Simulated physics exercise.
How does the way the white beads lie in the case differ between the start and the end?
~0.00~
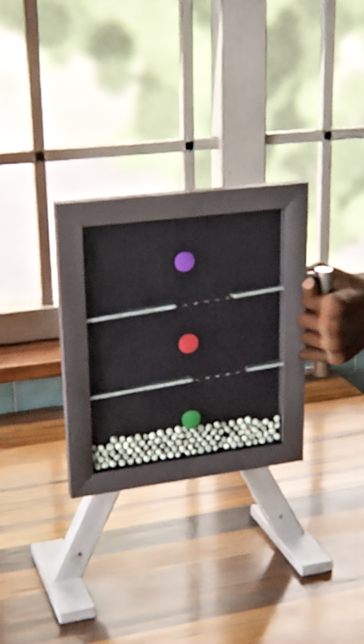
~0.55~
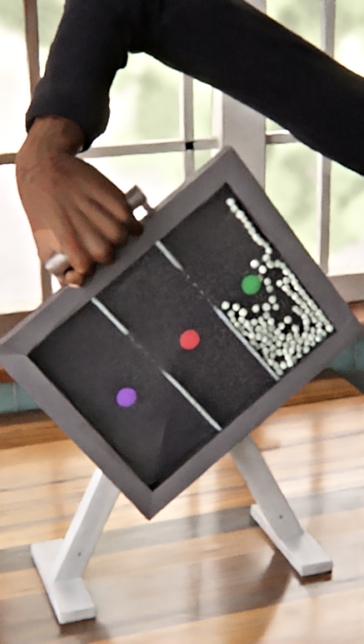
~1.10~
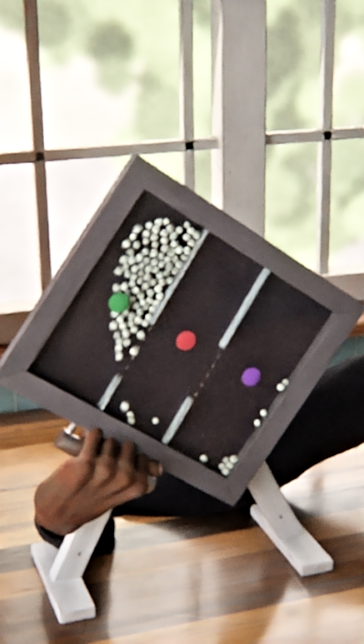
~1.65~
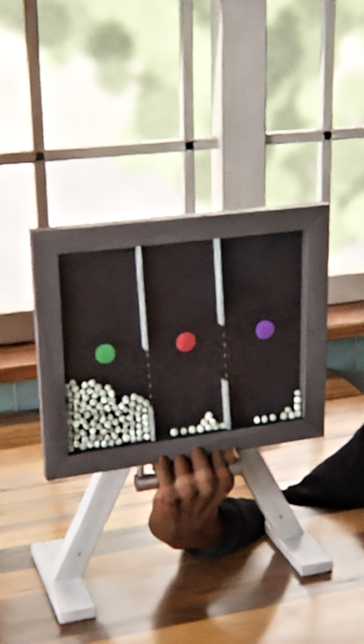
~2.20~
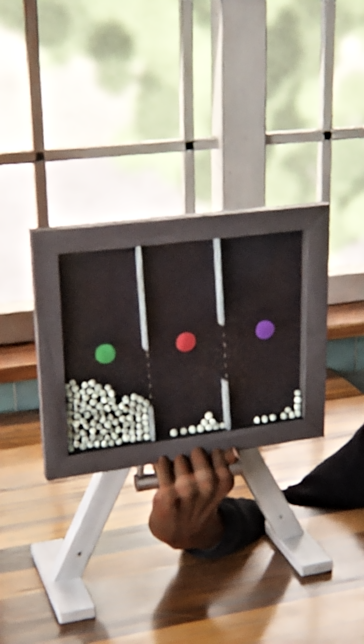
At the start they lie in a low, even layer along the bottom, by the green dot. At the end they are still at the bottom but heaped higher on the left under the green dot, with small piles under the red and purple dots.
